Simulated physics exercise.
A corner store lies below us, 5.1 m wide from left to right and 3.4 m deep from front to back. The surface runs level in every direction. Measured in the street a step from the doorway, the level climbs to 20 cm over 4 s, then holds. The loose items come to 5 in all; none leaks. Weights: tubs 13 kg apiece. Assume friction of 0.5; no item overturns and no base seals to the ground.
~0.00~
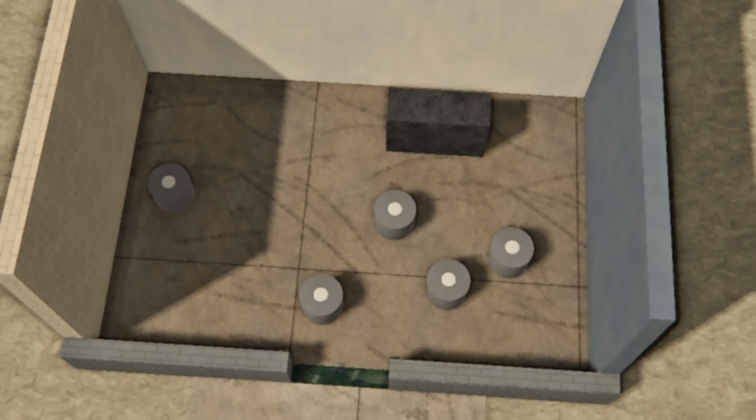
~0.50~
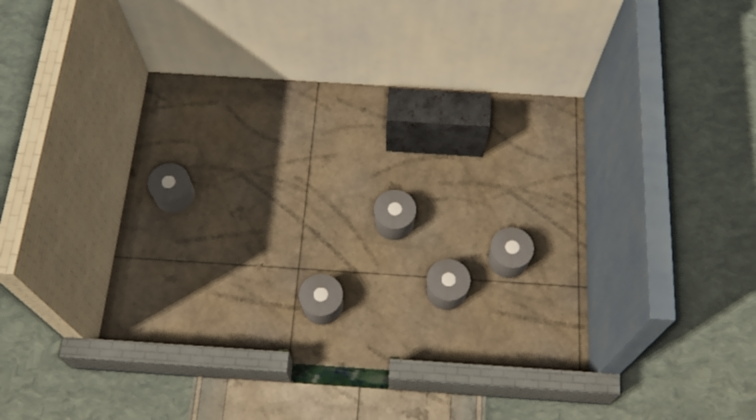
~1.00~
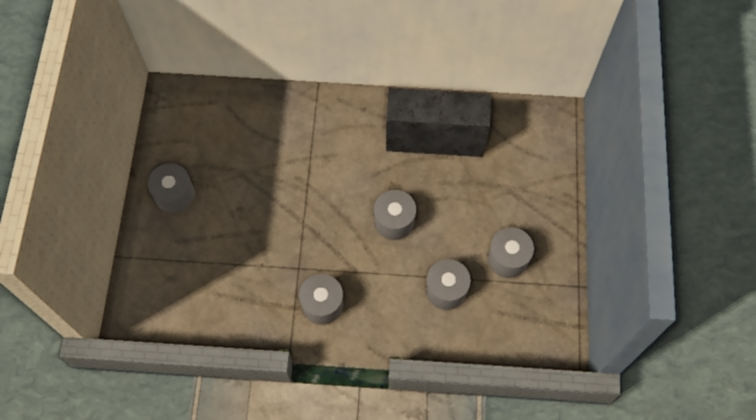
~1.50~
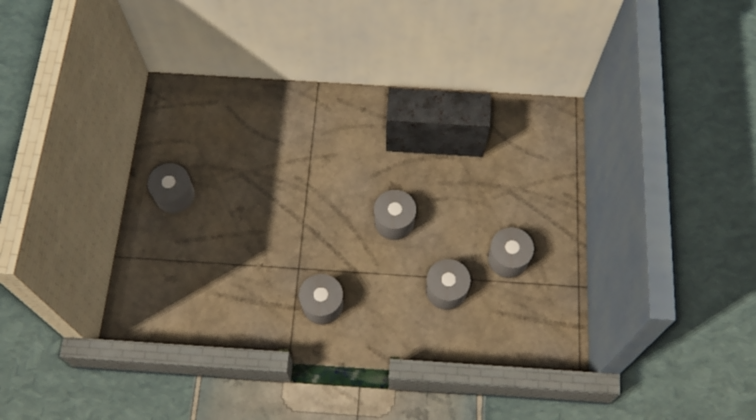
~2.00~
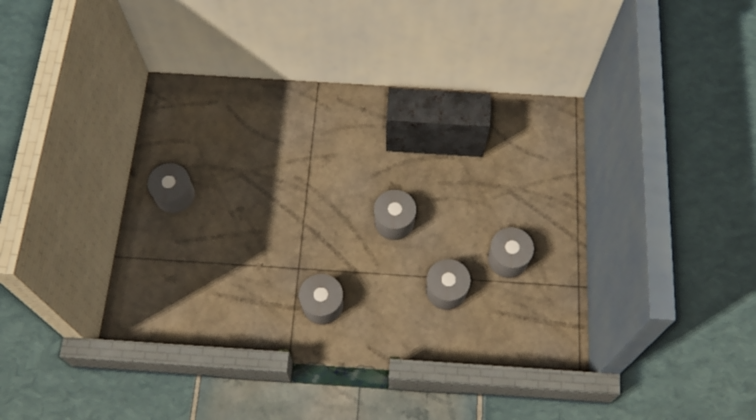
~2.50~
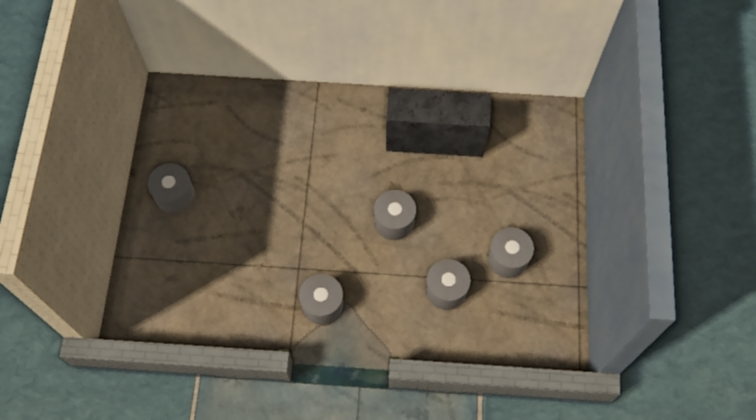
A small walled store seen from above stood with five grey tubs and a dark block inside, all staying still, while greenish water covered the ground outside and a faint sheen crept in at the doorway.
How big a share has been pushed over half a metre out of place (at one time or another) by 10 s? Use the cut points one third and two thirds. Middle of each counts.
It falls from one third to two thirds.
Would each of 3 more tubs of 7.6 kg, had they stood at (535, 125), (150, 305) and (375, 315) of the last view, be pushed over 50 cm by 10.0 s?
In turn: Within the mark, within the mark, beyond the mark.
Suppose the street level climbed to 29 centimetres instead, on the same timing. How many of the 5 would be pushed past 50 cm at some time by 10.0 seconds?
So the tally would be 3.
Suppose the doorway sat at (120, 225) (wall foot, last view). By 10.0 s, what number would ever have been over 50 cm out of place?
Then 2.
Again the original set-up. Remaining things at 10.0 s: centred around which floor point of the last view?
Roughly at (367, 225).
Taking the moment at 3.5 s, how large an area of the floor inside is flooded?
The covered patch comes to about 2.0 m2.
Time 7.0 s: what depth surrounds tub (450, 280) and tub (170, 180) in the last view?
Depth approx. 3 cm / 3 cm.
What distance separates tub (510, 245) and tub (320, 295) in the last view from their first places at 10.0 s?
Shifts: 0 cm / 120 cm.
After 3.5 s 0 of 5 are over 50 cm from their spots; 0 afloat.
After 4.5 s 0 of 5 are over 50 cm from their spots; 0 afloat.
After 7.0 s 2 of 5 are over 50 cm from their spots; 0 afloat.
After 10.0 s 2 of 5 are over 50 cm from their spots, and 2 have been at some point; 1 afloat.
